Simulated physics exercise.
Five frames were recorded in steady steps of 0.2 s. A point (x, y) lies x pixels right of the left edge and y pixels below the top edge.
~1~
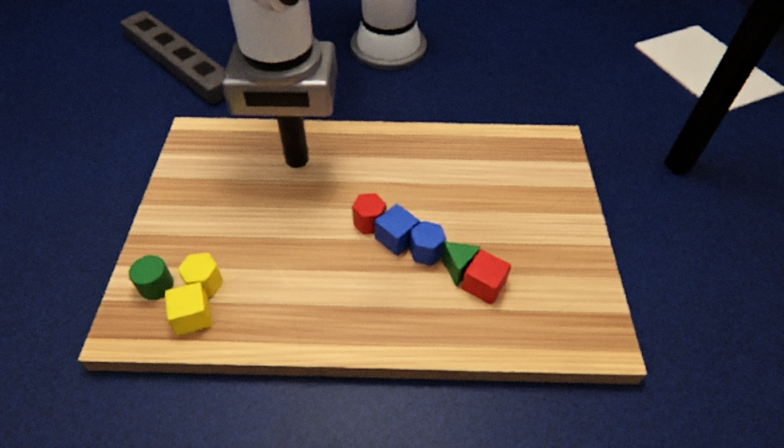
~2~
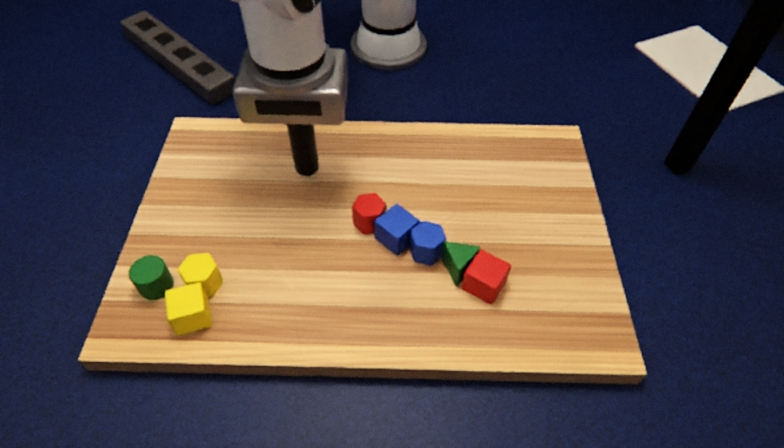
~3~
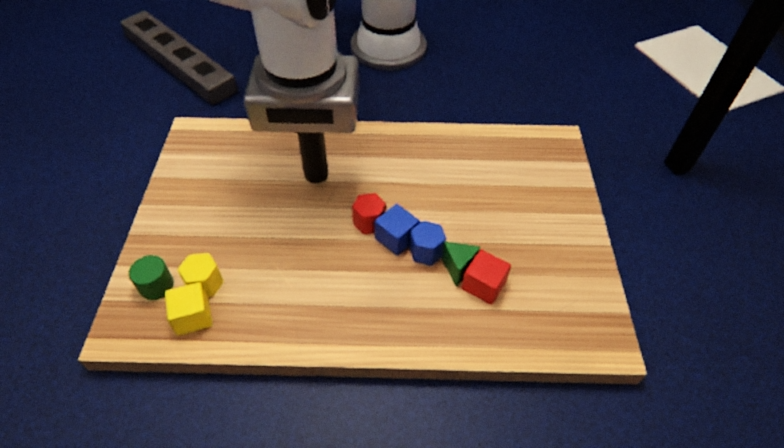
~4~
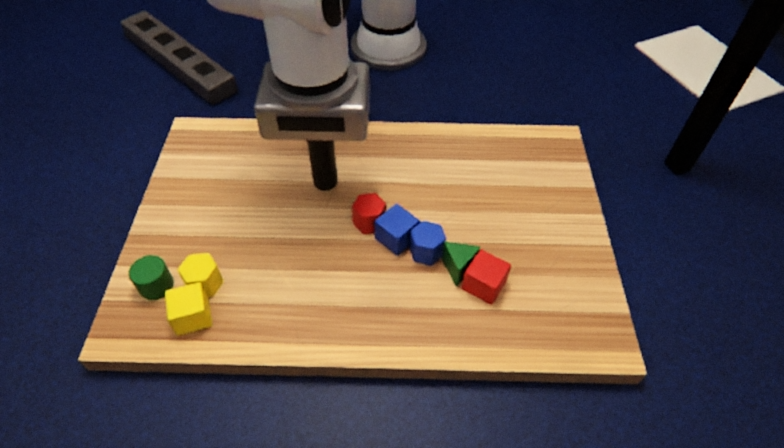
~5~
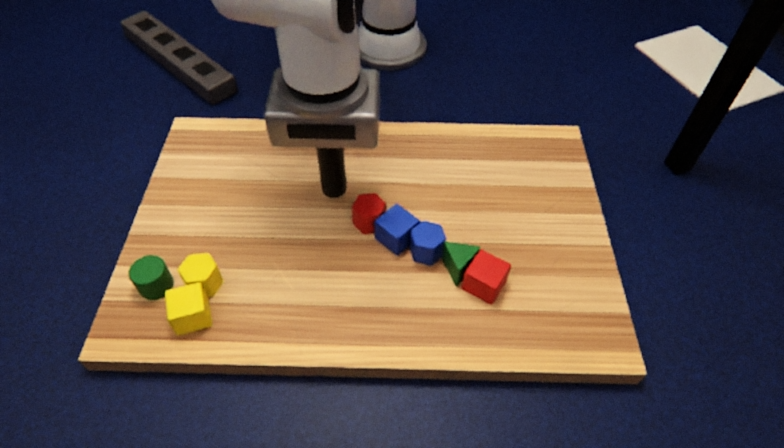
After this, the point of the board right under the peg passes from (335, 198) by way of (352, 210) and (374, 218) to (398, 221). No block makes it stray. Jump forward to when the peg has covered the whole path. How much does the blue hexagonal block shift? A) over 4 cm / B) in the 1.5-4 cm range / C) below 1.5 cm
I'll go with A - over 4 cm.
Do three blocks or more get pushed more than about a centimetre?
Yes.
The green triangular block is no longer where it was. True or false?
True.
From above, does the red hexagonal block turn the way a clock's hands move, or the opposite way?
The twist is clockwise.
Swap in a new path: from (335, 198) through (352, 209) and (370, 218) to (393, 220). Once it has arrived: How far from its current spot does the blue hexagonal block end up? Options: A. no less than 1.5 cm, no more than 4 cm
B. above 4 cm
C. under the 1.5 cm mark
I'll go with B - above 4 cm.
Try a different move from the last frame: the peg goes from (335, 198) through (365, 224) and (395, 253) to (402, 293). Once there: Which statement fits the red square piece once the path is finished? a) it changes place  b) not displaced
a
On the path given first. Halfway along, peg at (363, 206); red hexagonal block at (381, 214), turned 15° clockwise; blue square piece at (406, 230); blue hexagonal block at (439, 240); green triangular block at (472, 257).
At the end, peg at (398, 212); red hexagonal block at (415, 221), turned 30° clockwise; blue square piece at (435, 243); blue hexagonal block at (465, 260); green triangular block at (500, 278).
